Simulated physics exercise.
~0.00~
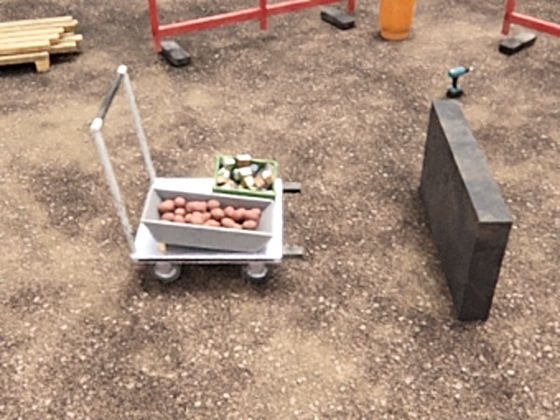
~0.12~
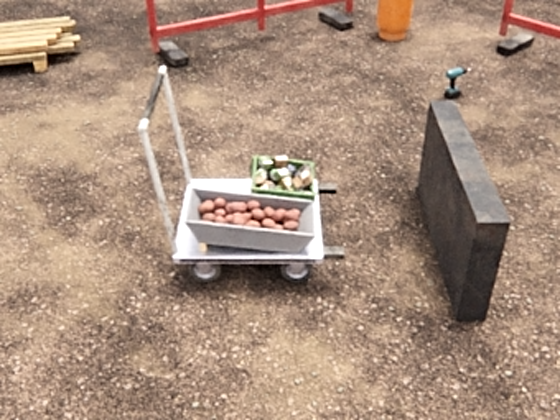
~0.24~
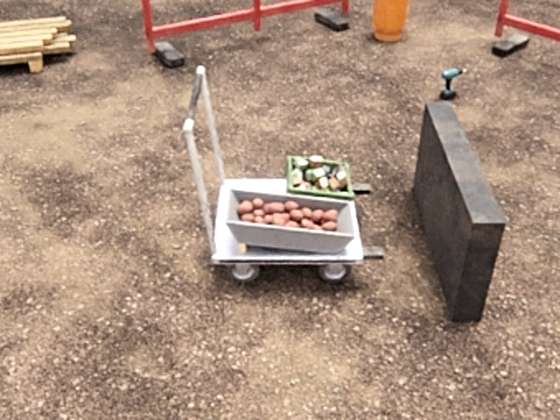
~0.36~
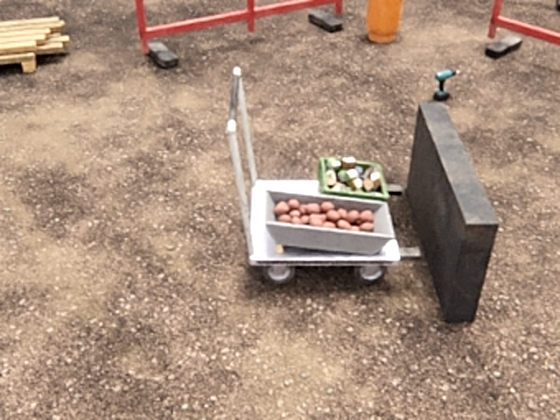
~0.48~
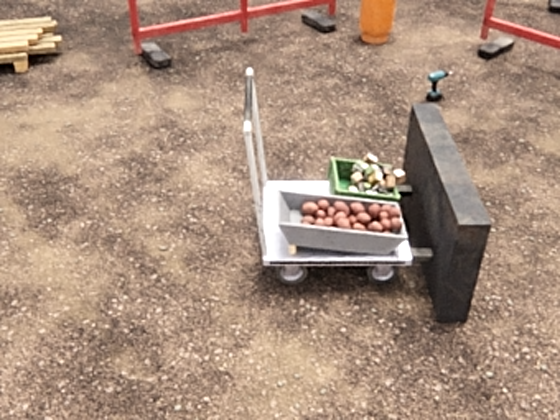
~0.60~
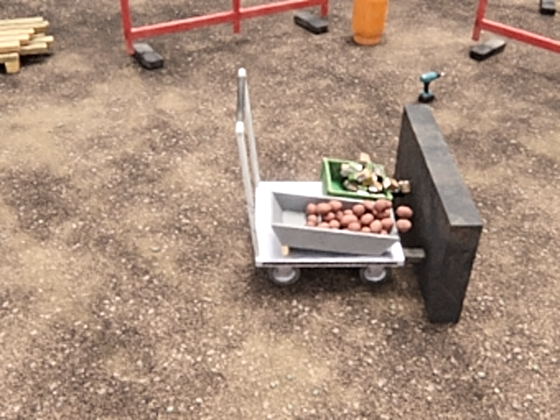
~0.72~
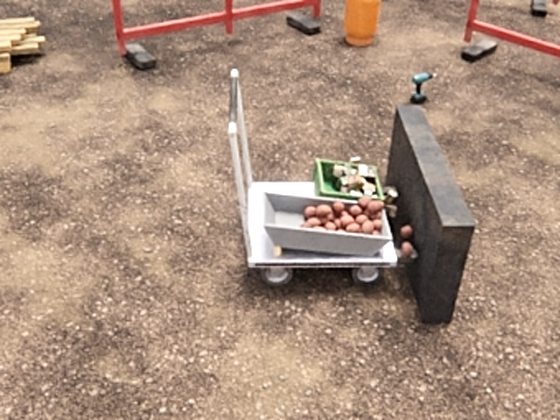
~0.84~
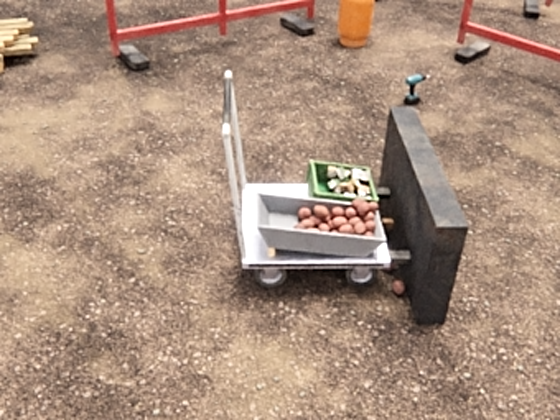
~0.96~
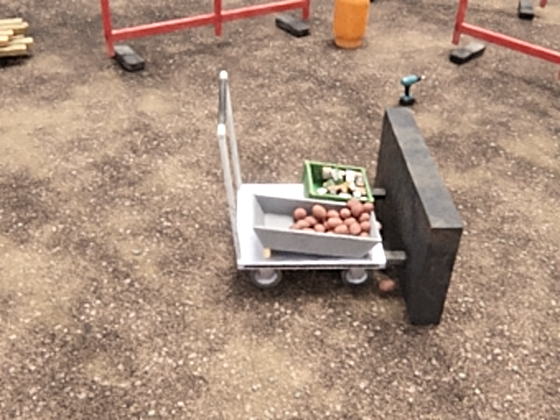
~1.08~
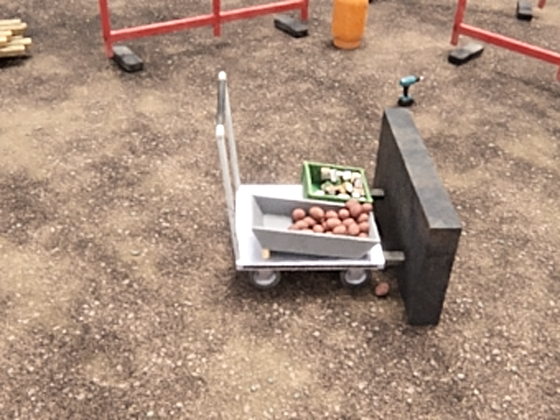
A trolley carrying a grey tub of red potatoes and a green tub of small cartons rolls right until its buffers hit a dark wall and it stops. The loads surge toward the wall, a few pieces spill over, and most remain in the tubs, with one potato on the ground.
